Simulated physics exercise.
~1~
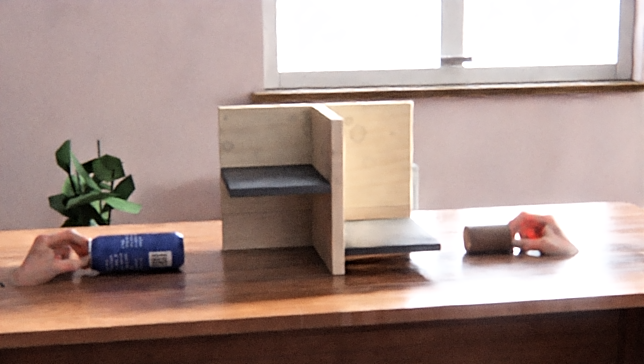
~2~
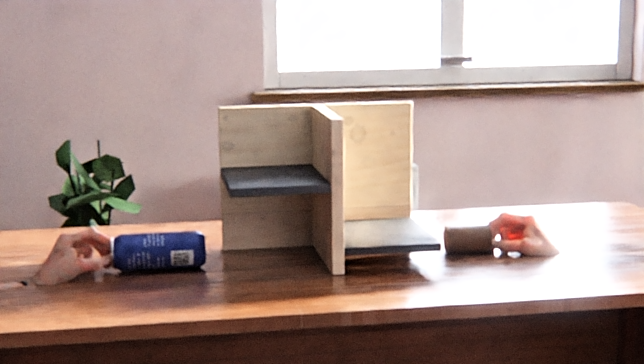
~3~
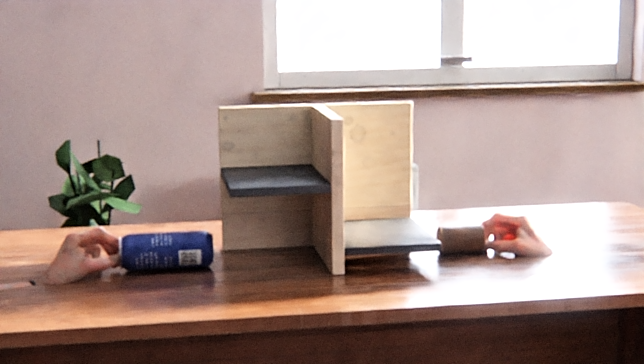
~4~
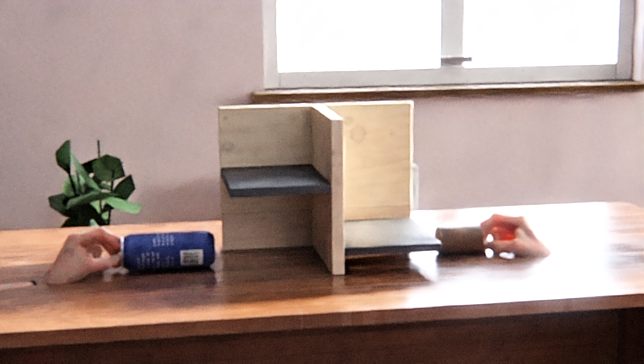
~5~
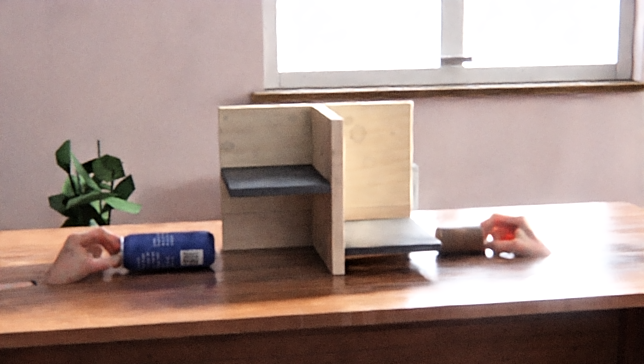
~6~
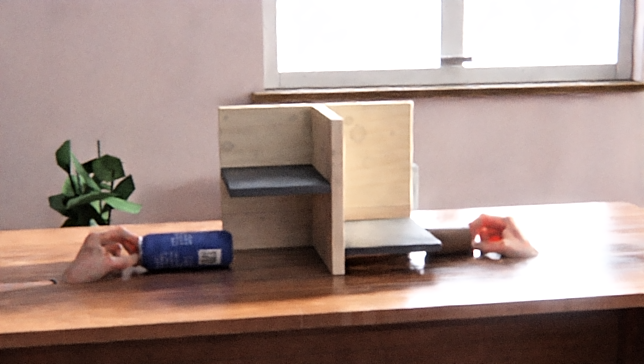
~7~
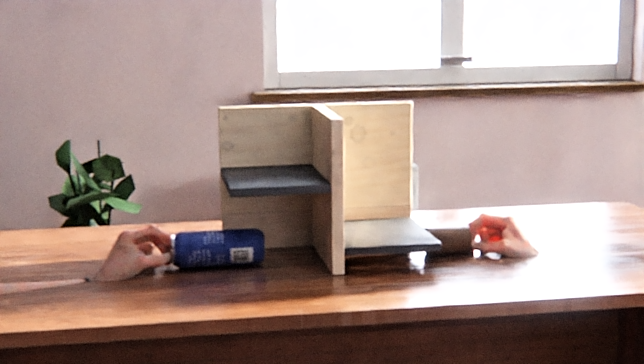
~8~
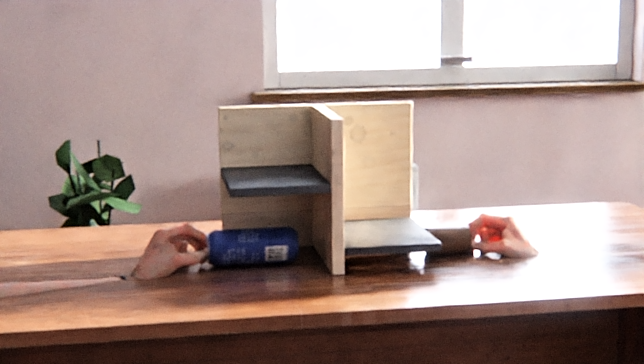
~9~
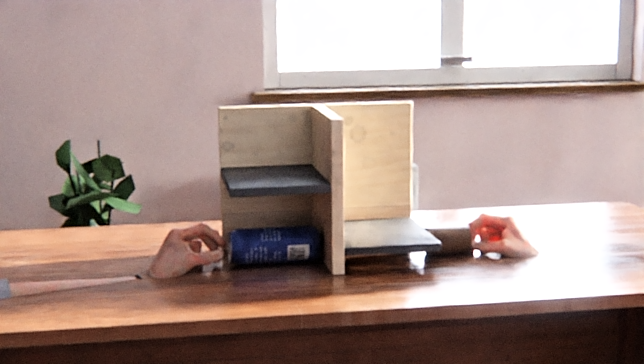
A blue can slides right under a rack's shelf, while a brown candle stops at the other.
